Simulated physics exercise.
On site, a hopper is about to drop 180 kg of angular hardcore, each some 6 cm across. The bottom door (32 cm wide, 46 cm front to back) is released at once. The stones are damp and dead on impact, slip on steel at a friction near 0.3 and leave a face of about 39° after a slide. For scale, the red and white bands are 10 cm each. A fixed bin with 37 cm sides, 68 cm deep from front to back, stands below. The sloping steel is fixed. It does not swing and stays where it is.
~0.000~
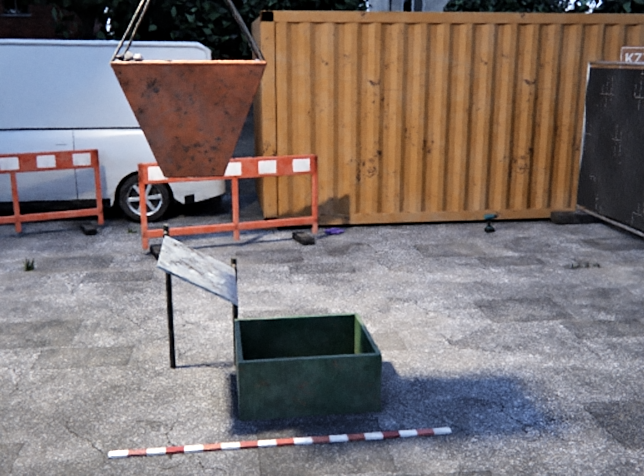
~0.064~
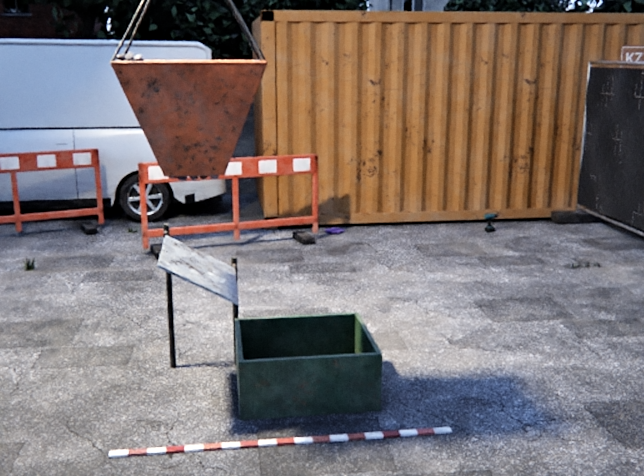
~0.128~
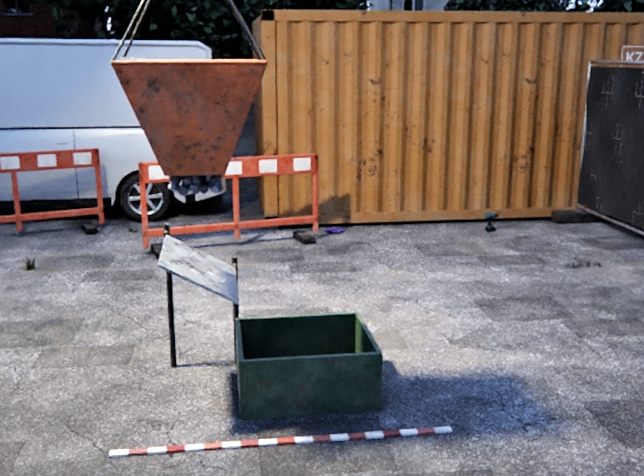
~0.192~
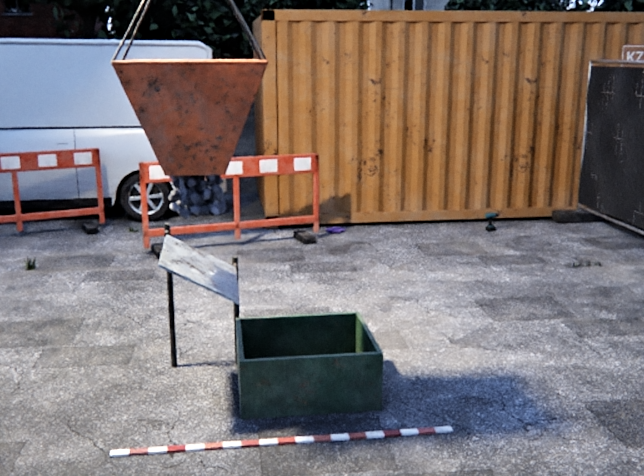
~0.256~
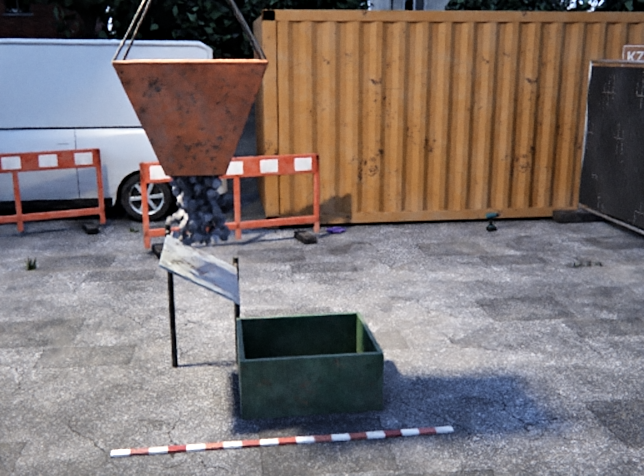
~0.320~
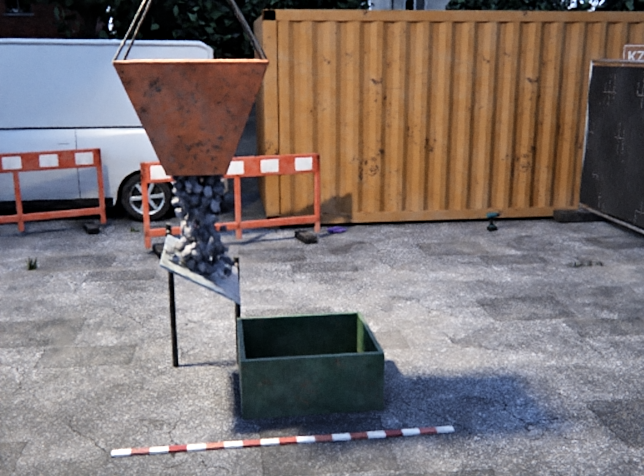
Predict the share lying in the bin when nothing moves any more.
Some 66 per cent of it.
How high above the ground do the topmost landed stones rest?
Some 30 cm high.
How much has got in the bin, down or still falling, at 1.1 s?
About 50 per cent by then.
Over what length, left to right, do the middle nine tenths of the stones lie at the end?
Roughly 70 cm.
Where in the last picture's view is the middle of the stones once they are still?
Around (311, 376).
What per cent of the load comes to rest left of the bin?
Near 5 in a hundred.
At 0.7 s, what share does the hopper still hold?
It holds some 25 per cent.
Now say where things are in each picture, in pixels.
In the first picture, the outlet is at (194, 167); nothing has dropped yet.
In the second picture, the outlet is at (194, 167); 4 % is out.
In the third picture, the outlet is at (195, 166); 8 % is out, the lowest stones still above the rim at (206, 186), 133 cm up.
In the fourth picture, the outlet is at (195, 166); 13 % is out, the lowest stones still above the rim at (203, 209), 120 cm up.
In the fifth picture, the outlet is at (196, 166); 21 % is out, the lowest stones still above the rim at (205, 238), 103 cm up.
In the sixth picture, the outlet is at (196, 166); 29 % is out, the lowest stones still above the rim at (219, 264), 84 cm up.
After 0.7 s, 24 % in the hopper, 30 % on the steel, 21 % falling or lying left of the bin, 21 % falling or lying in the bin, 4 % falling or lying beside or right of the bin; the stones farthest right are at (341, 371).
After 1.1 s, 0 % in the hopper, 22 % on the steel, 7 % falling or lying left of the bin, 51 % falling or lying in the bin, 20 % falling or lying beside or right of the bin; the stones farthest right are at (368, 365).
After 1.7 s, 0 % in the hopper, 4 % falling or lying left of the bin, 65 % falling or lying in the bin, 31 % falling or lying beside or right of the bin; the stones farthest right are at (392, 364).
After 2.6 s, 0 % in the hopper, 3 % falling or lying left of the bin, 66 % falling or lying in the bin, 31 % falling or lying beside or right of the bin; the stones farthest right are at (395, 364).
After 4.5 s, 0 % in the hopper, 3 % left of the bin, 66 % in the bin, 31 % beside or right of the bin; the stones farthest right are at (395, 364).
